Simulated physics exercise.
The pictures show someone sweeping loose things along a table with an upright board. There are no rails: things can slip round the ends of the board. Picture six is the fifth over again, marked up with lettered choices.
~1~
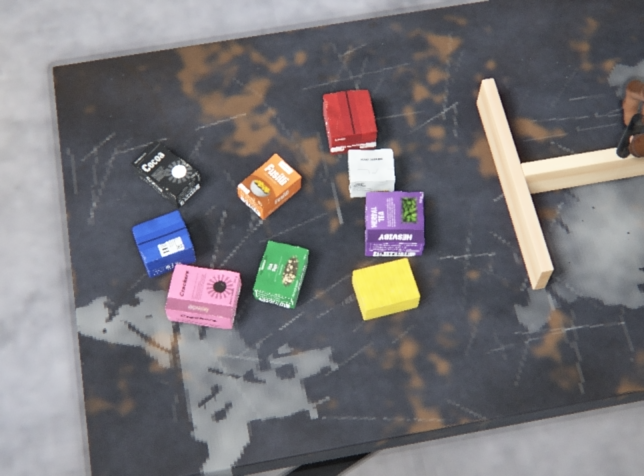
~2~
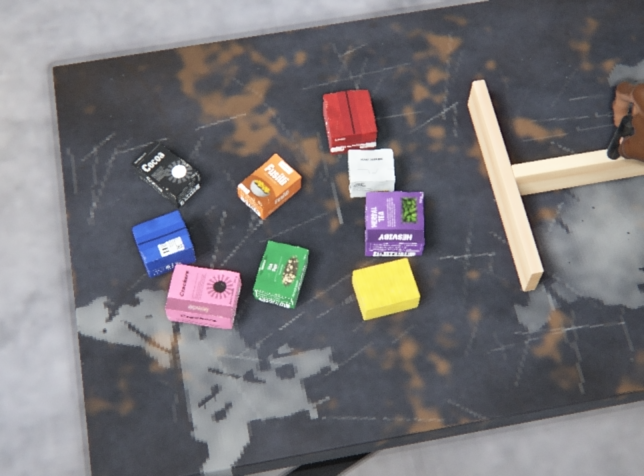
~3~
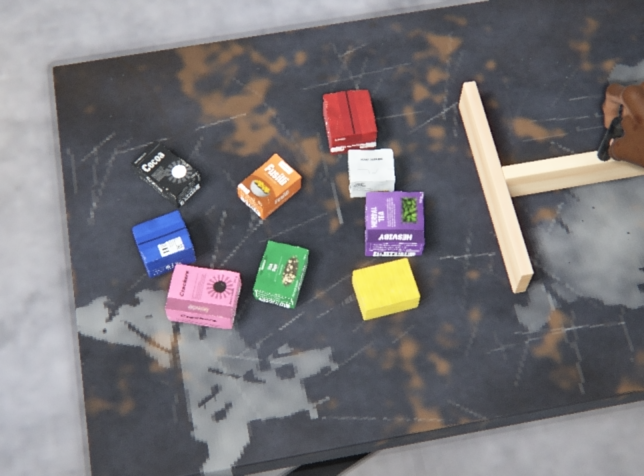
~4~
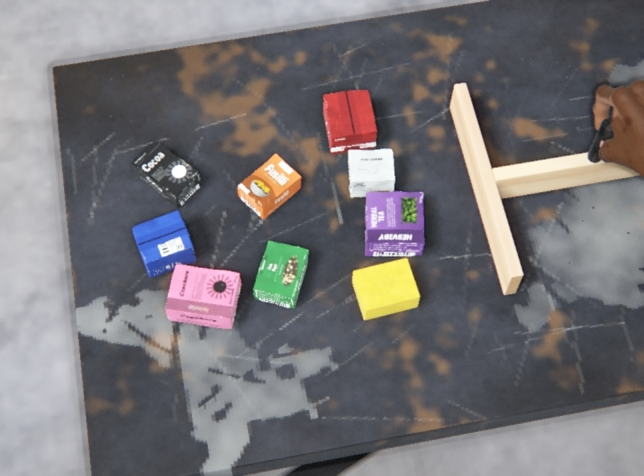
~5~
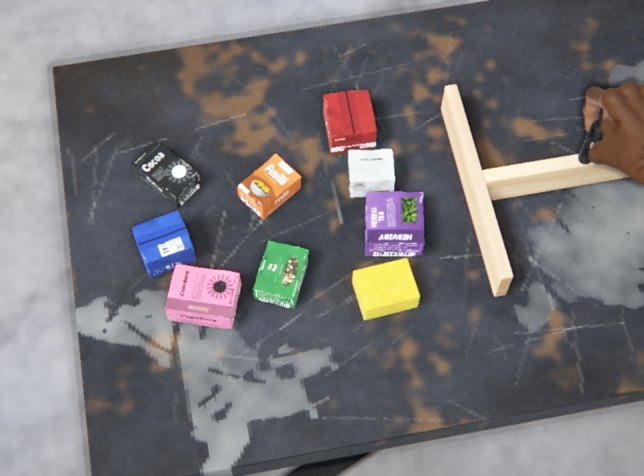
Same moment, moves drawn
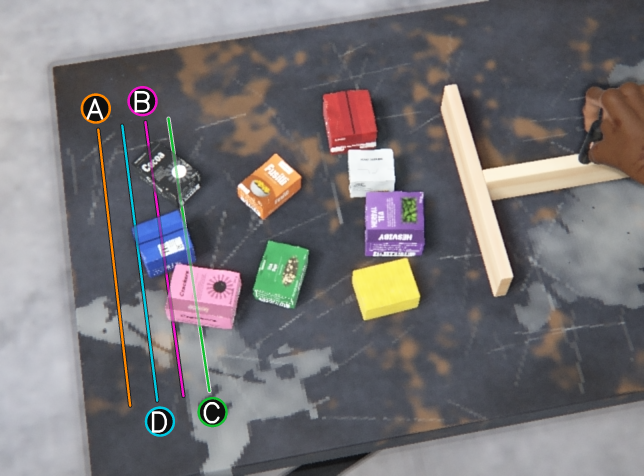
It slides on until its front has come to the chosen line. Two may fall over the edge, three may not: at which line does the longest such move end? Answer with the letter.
At B, and not beyond.
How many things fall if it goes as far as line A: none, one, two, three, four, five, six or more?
Five.
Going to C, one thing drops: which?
It is the pink packet.
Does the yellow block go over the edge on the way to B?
No.
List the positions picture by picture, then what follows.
Orange packet (270, 187); yellow block (385, 289); green packet (281, 275), in the first frame.
Board (507, 172); black packet (167, 174), in the second frame.
Board (498, 174); white packet (372, 173), in the third frame.
Board (487, 175); pink packet (204, 297), in the fourth frame.
Board (478, 177); orange packet (270, 187); yellow block (385, 289); green packet (281, 275), in the fifth frame.
On the marked copy, A at (113, 259); B at (163, 250); C at (188, 246); D at (139, 255).
Following B. Soon after the start, board (366, 195); yellow block (350, 295); red box (317, 128).
Later, board (253, 214); pink packet (125, 319); blue box (142, 252).
In the end, board (164, 229); blue box over the edge; pink packet over the edge; two fallen.
As for the rest, A drops five; C is within the limit but short; D drops five.
